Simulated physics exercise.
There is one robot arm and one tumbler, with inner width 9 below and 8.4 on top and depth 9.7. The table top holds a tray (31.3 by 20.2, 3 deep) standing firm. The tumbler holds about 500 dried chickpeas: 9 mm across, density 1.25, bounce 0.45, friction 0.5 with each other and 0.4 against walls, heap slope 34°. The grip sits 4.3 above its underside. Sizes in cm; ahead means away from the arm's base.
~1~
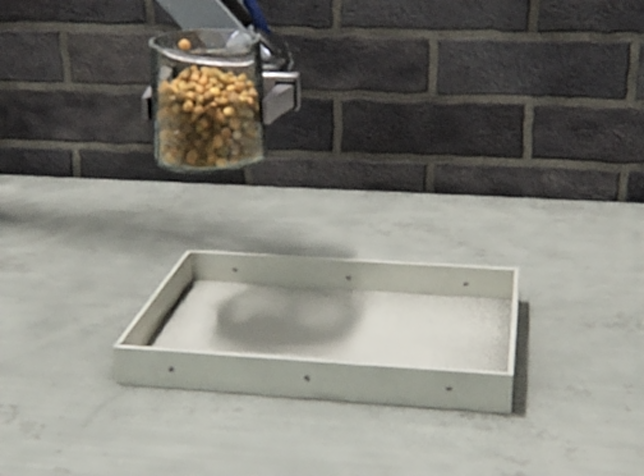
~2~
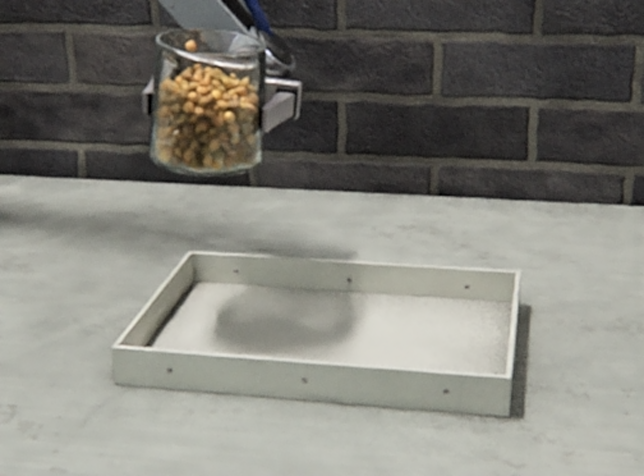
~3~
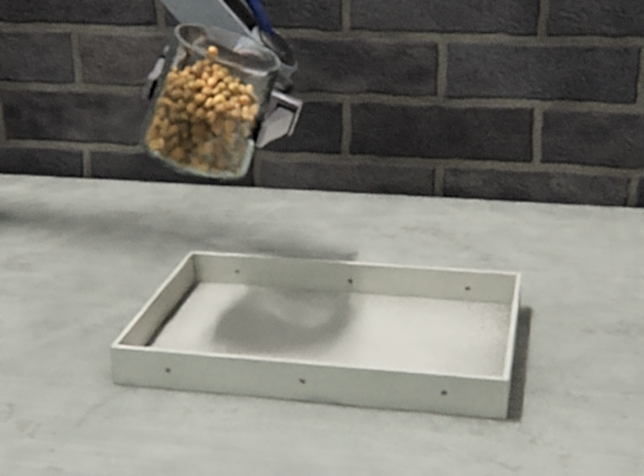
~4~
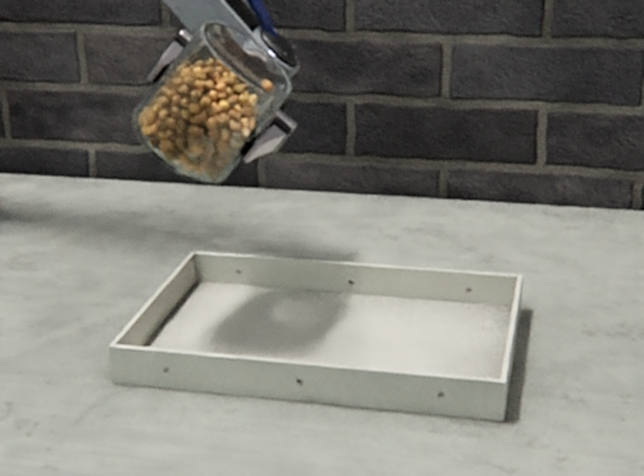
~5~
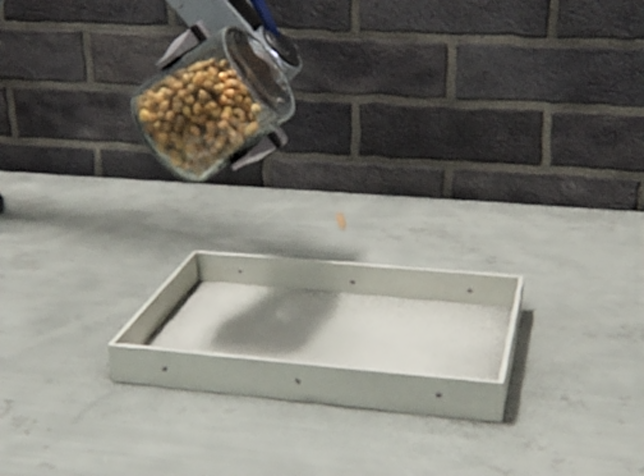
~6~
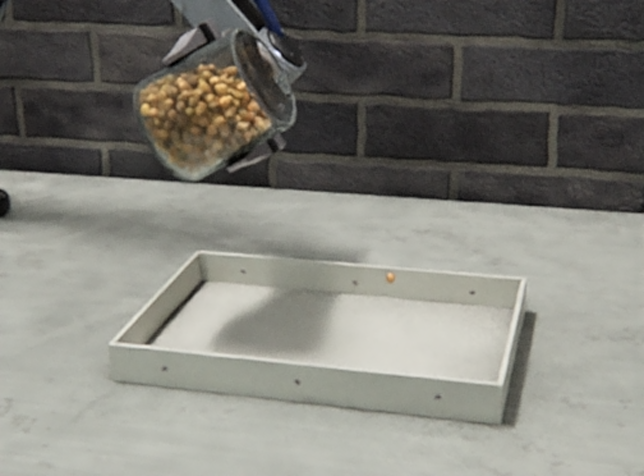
The footage shows a robot arm holding a glass tumbler of dried chickpeas above a pale tray and tilting it steadily toward the right, until a single chickpea drops from it and lands in the tray.
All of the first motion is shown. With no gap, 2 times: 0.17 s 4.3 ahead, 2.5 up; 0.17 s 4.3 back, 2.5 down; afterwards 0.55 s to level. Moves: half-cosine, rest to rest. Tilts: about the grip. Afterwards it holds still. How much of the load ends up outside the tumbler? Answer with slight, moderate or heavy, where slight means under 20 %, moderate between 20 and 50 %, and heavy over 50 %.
Slight, under 20 %.
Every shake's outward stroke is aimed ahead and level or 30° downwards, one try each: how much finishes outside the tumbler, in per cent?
It comes to around 5 per cent on the first try and around 0 per cent on the second.
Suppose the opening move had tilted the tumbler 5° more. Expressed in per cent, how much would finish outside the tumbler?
It would come to roughly 20 per cent.
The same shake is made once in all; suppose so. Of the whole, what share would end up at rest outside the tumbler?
In that case it would be roughly 5 per cent.
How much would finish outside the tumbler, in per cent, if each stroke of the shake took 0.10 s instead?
55 %.
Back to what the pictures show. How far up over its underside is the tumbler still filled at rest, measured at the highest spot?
Height at rest: About 7.5 centimetres.
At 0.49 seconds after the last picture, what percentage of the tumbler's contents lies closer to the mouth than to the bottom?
My estimate is near 35 per cent.
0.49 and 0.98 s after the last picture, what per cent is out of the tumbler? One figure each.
In turn: 5 %, then 10 %.
Then, 0.49 s on, tilted 60° forward, highest piece 25 above the table; 483 in the tumbler, 17 in the tray, 1 in flight or on a rim.
Then, 0.98 s on, tilted 25° forward, highest piece 25 above the table; 446 in the tumbler, 54 in the tray, 1 on the table or floor.
Then, 1.43 s on, level, highest piece 24 above the table; 446 in the tumbler, 54 in the tray, 1 on the table or floor.
Then, 2.48 s on, level, highest piece 24 above the table; 446 in the tumbler, 54 in the tray, 1 on the table or floor.
In the end, 446 in the tumbler, 54 in the tray, 1 on the table or floor. That is 11 % outside the tumbler.
